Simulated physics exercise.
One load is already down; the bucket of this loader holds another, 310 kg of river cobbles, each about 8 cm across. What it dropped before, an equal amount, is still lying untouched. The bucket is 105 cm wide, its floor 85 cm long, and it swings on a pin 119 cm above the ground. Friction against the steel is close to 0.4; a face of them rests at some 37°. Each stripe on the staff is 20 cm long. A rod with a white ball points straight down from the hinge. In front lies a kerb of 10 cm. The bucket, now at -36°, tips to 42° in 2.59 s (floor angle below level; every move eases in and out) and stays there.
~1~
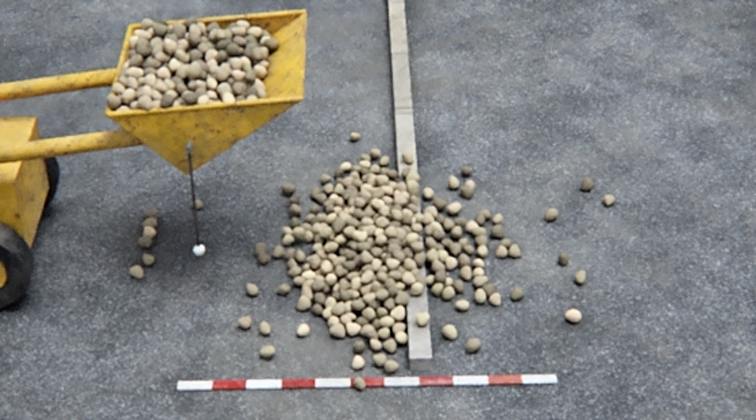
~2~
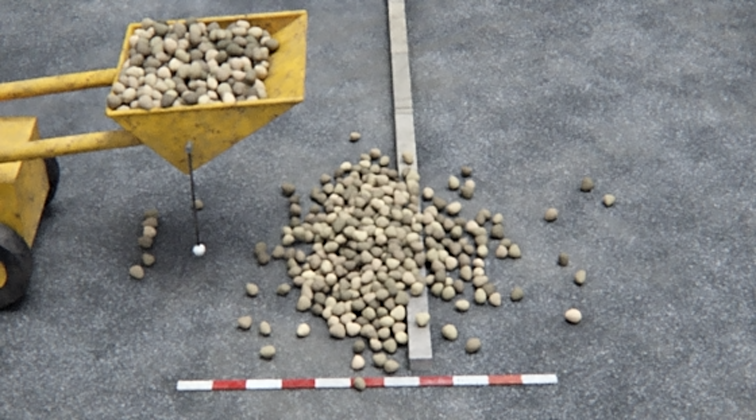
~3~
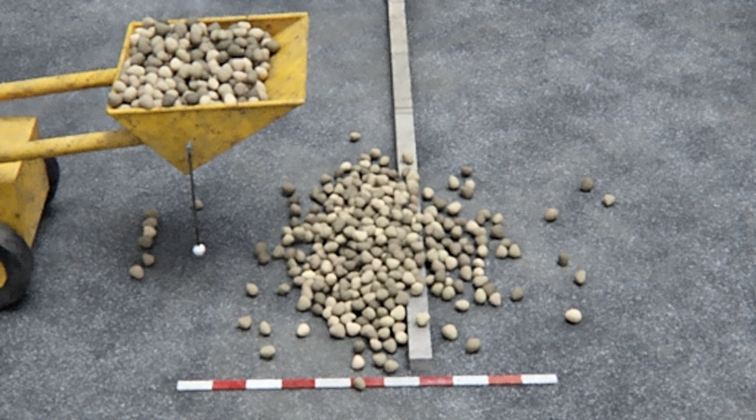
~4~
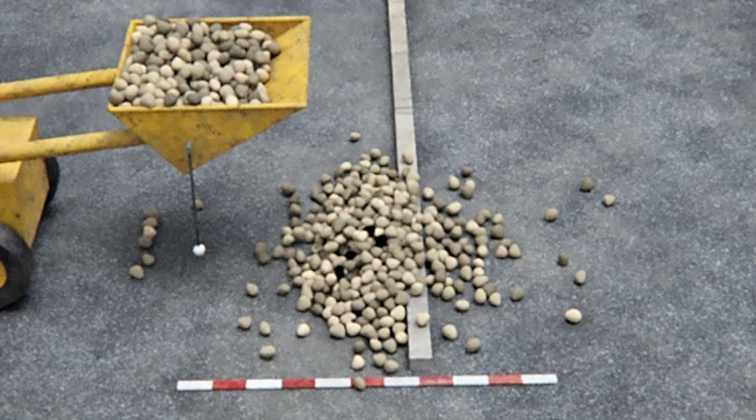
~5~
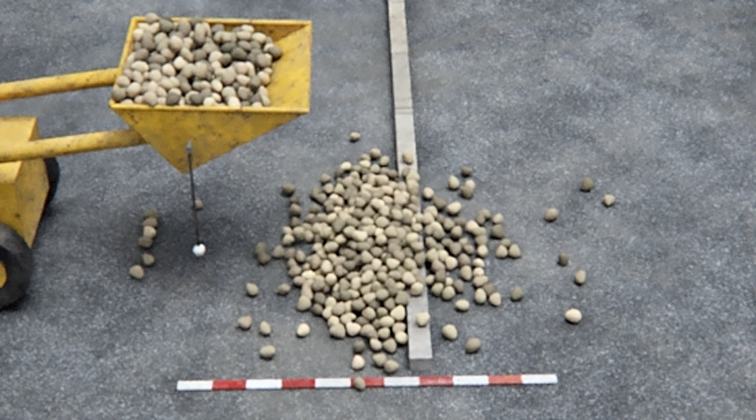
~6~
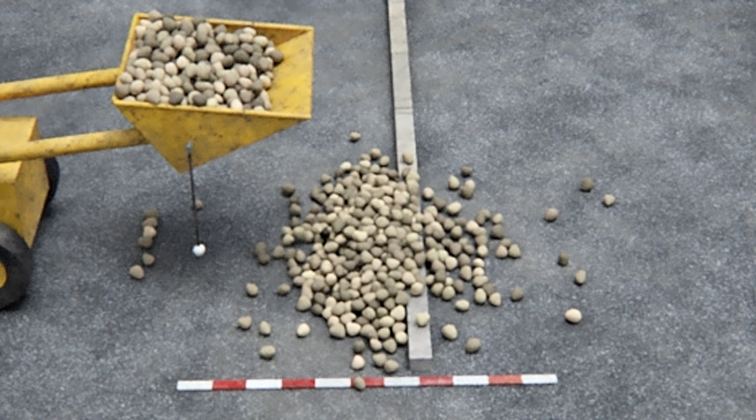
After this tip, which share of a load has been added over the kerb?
Close to 3 parts in a hundred.
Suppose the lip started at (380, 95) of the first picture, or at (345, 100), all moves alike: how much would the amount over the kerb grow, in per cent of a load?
Near 65 per cent from the first place, 25 from the second.
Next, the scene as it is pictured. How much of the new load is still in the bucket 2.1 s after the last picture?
Roughly 0 per cent is still inside.
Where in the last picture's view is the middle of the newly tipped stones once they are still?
Their middle is at about (324, 237).
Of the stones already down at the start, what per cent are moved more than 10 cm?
Roughly 5 per cent of them.
Then, 1.3 s after the last picture the floor is at 30°; in per cent of one load, 82 in the bucket, 105 on this side of the kerb, 15 over the kerb; the foremost stones are at (563, 248).
Then, 2.1 s after the last picture the floor is at 42°; in per cent of one load, 1 in the bucket, 185 on this side of the kerb, 16 over the kerb; the foremost stones are at (563, 248).
Then, 2.4 s after the last picture the floor is at 42°; in per cent of one load, 0 in the bucket, 185 on this side of the kerb, 17 over the kerb; the foremost stones are at (563, 248).
Then, 5.0 s after the last picture the floor is at 42°; in per cent of one load, 0 in the bucket, 184 on this side of the kerb, 18 over the kerb; the foremost stones are at (563, 248). Net gain over the kerb, 3.
